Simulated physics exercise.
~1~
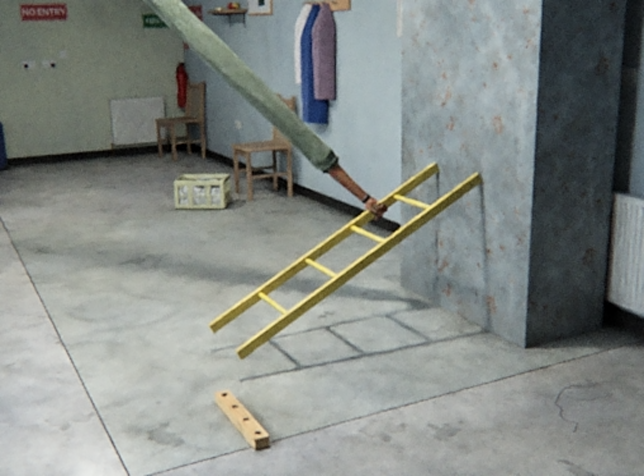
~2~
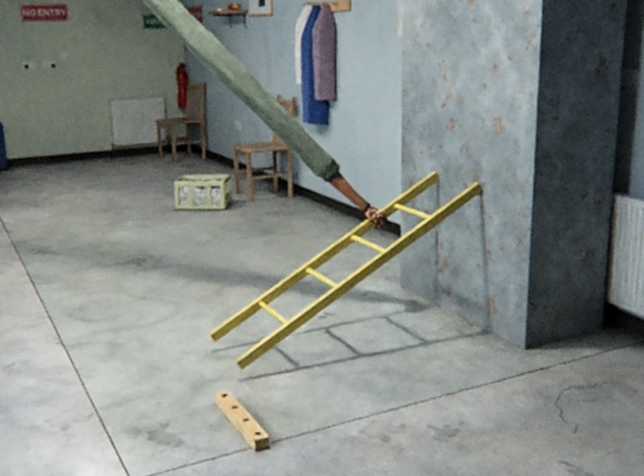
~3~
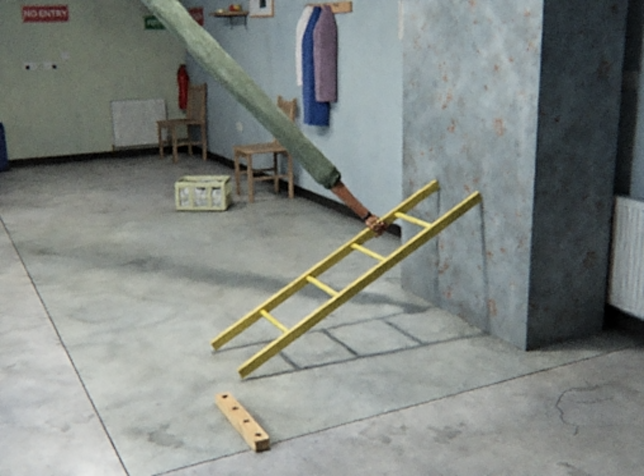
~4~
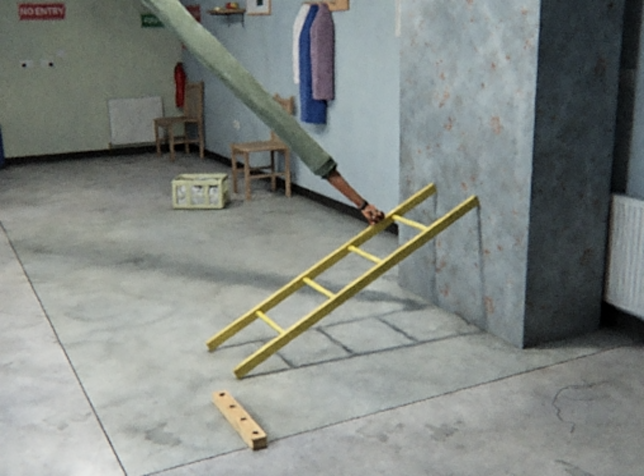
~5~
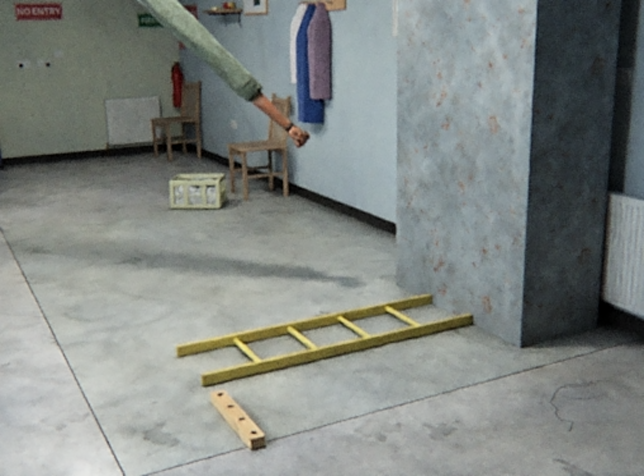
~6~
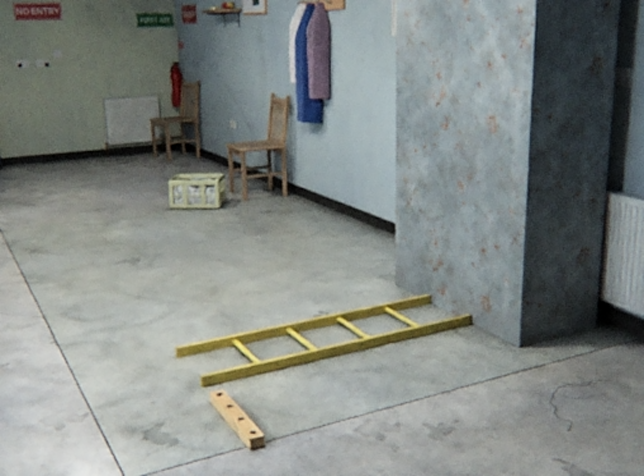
A yellow ladder-like rack was leaned against a gray pillar by a hand reaching in from above, its feet lowered toward the floor near a wooden batten. Once the hand let go and withdrew, the rack slid down and ended up flat on the floor.
